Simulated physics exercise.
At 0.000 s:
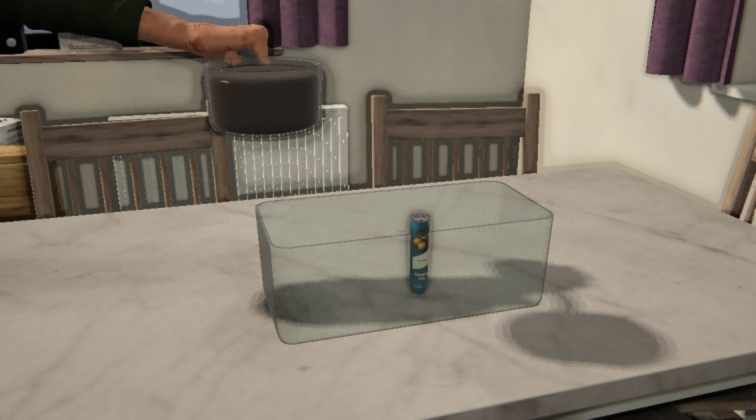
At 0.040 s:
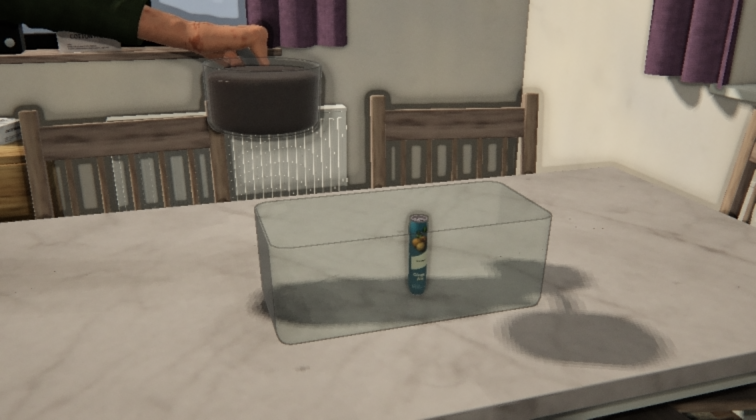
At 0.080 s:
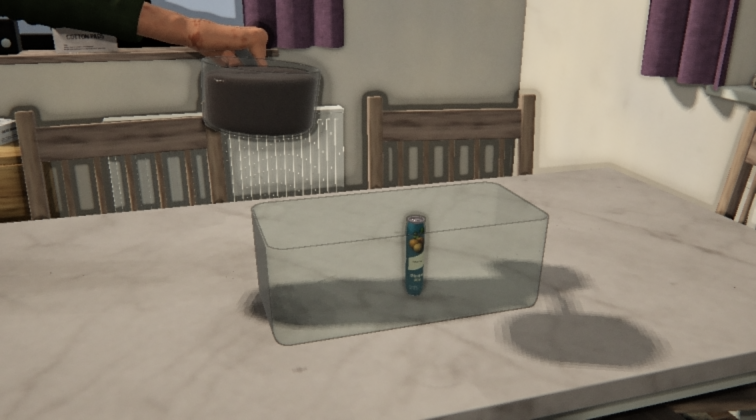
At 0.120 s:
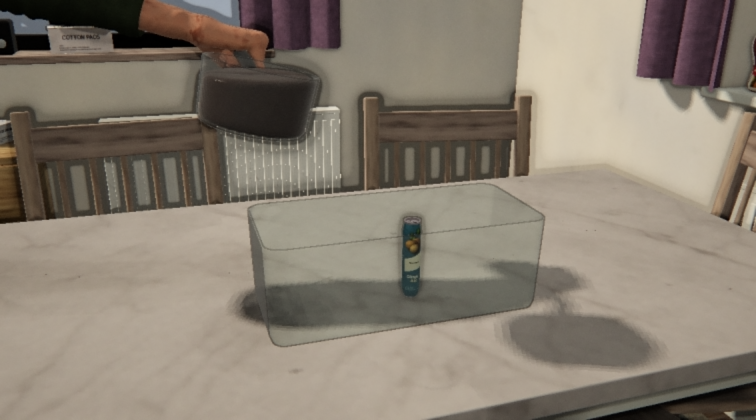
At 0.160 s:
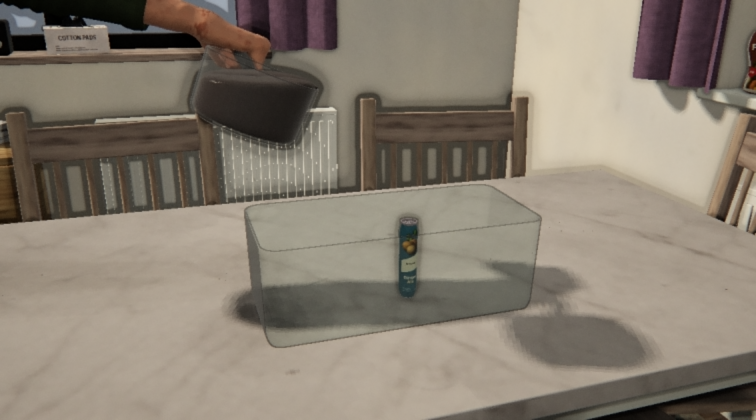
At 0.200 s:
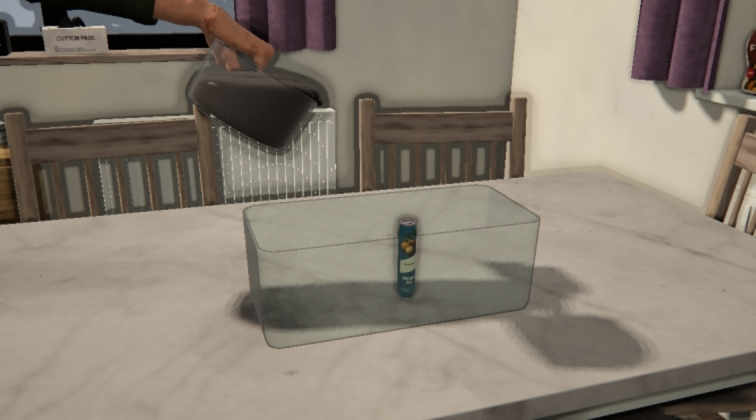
A hand tilts a dark saucepan steadily rightwards above a clear oblong basin holding a tin.
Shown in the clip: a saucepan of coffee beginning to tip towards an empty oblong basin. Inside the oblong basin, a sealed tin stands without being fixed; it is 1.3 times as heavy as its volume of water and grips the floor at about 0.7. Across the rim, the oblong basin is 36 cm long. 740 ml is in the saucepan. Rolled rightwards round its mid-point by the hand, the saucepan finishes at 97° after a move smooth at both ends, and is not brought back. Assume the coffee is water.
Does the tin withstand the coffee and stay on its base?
Yes, it is still on its base.
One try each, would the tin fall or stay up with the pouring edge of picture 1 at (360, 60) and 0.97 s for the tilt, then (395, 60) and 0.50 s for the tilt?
Trial 1 - tin stays standing; trial 2 - tin stays standing.
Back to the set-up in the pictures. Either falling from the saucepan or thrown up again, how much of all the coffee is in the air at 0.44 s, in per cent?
My guess is roughly 50 %.
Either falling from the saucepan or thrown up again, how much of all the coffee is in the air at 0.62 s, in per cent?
It comes to some 10 percent of the total.
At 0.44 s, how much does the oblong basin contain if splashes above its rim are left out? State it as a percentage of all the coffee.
Near 20 in a hundred.
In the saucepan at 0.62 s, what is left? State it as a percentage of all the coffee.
Roughly 8 percent remains.
Then, 0.44 s in, the tilt is 94° and 30 per cent is still to pour; the tin stands where it began.
Then, 0.62 s in, the tilt is 97° and 8 per cent is still to pour; the tin stands where it began.
Then, 0.80 s in, the tilt is 97° and 2 per cent is still to pour; the tin stands where it began.
Then, 1.00 s in, the tilt is 97° and 1 per cent is still to pour; the tin stands where it began.
Finally, the tin stands where it began.
